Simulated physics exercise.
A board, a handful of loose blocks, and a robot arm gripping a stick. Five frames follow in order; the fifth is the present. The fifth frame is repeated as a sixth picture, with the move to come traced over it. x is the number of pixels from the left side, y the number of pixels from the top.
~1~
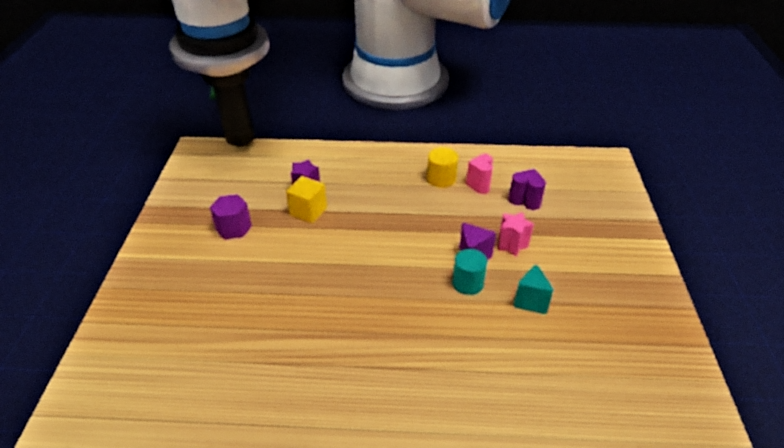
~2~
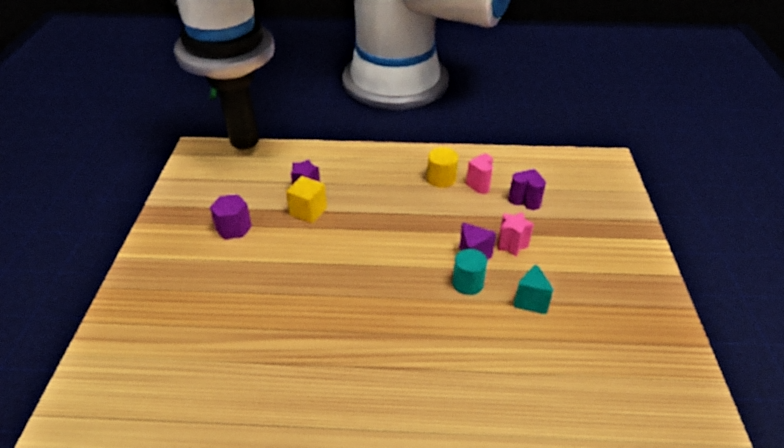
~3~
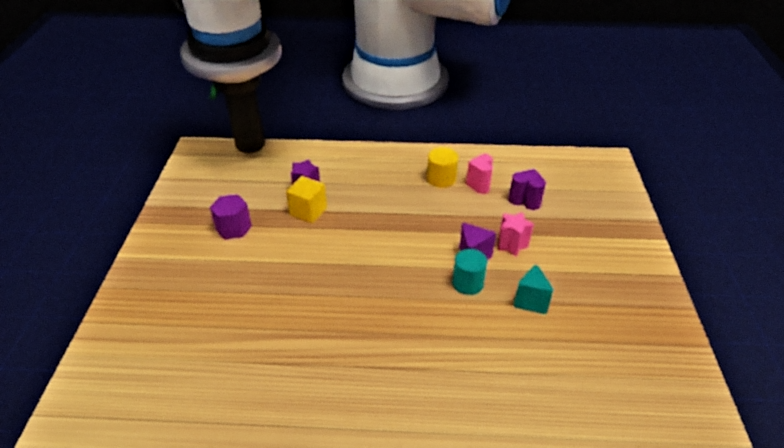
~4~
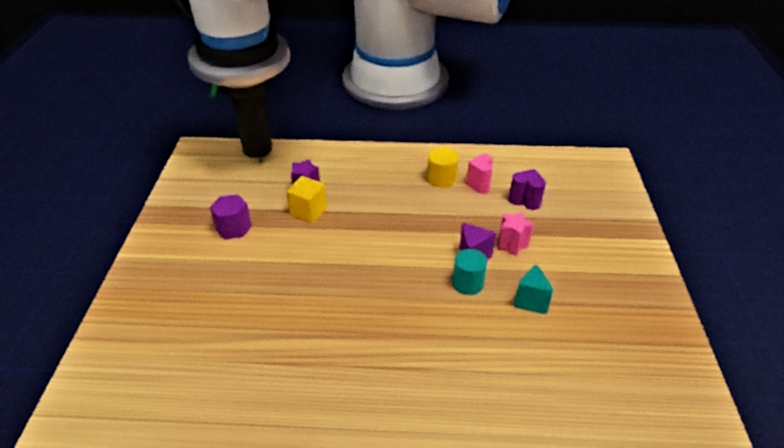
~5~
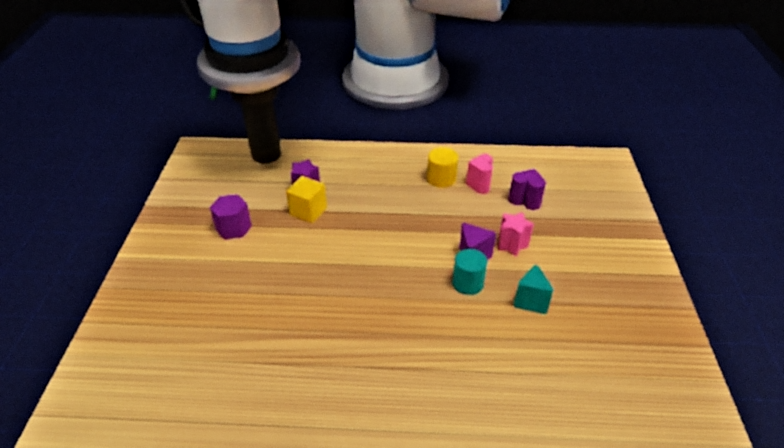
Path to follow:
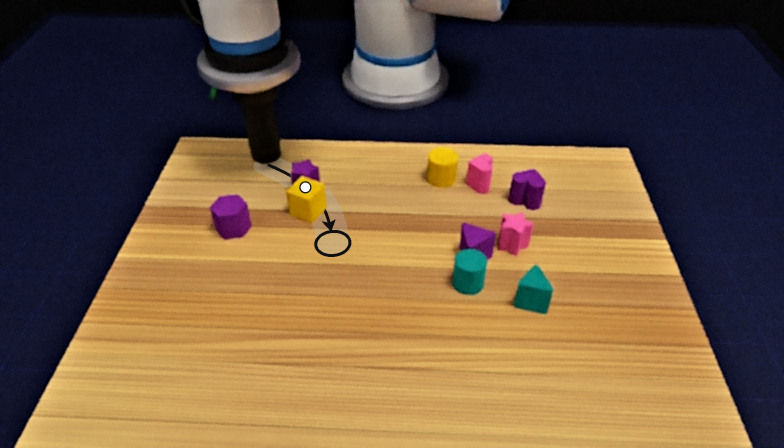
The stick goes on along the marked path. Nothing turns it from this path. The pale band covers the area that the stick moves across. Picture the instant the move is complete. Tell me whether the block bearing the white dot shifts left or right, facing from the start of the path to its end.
Answer: Rightward.
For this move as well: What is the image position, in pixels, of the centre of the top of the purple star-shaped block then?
Its top middle will sit at (359, 208).
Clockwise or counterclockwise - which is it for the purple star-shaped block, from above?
From overhead, anticlockwise.
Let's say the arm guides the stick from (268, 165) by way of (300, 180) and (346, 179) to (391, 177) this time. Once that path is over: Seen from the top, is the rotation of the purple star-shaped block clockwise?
I expect so.
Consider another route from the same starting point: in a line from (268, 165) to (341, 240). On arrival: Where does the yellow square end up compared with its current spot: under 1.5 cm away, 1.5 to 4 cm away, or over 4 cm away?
More than 4 cm.
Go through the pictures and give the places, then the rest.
The first frame shows tip of the stick (240, 139), middles of tops, purple star-shaped block (303, 167), yellow square (305, 187).
The second frame shows stick (245, 142), nothing pushed.
The third frame shows stick (251, 145), nothing pushed.
The fourth frame shows stick (258, 150), nothing pushed.
The fifth frame shows stick (267, 156), purple star-shaped block (303, 167), yellow square (305, 187).
The line goes from (268, 165) over (302, 183) and (324, 209) to (333, 243); the dot is on the yellow square.
On the path given first. One third of the way, stick (300, 174); purple star-shaped block (311, 173), turned 15° anticlockwise; yellow square (308, 192).
Two thirds of the way, stick (323, 200); purple star-shaped block (344, 196), turned 35° anticlockwise; yellow square (318, 209), turned 90° clockwise.
At the end, stick (332, 234); purple star-shaped block (359, 208), turned 90° anticlockwise; yellow square (313, 241), turned 100° clockwise.
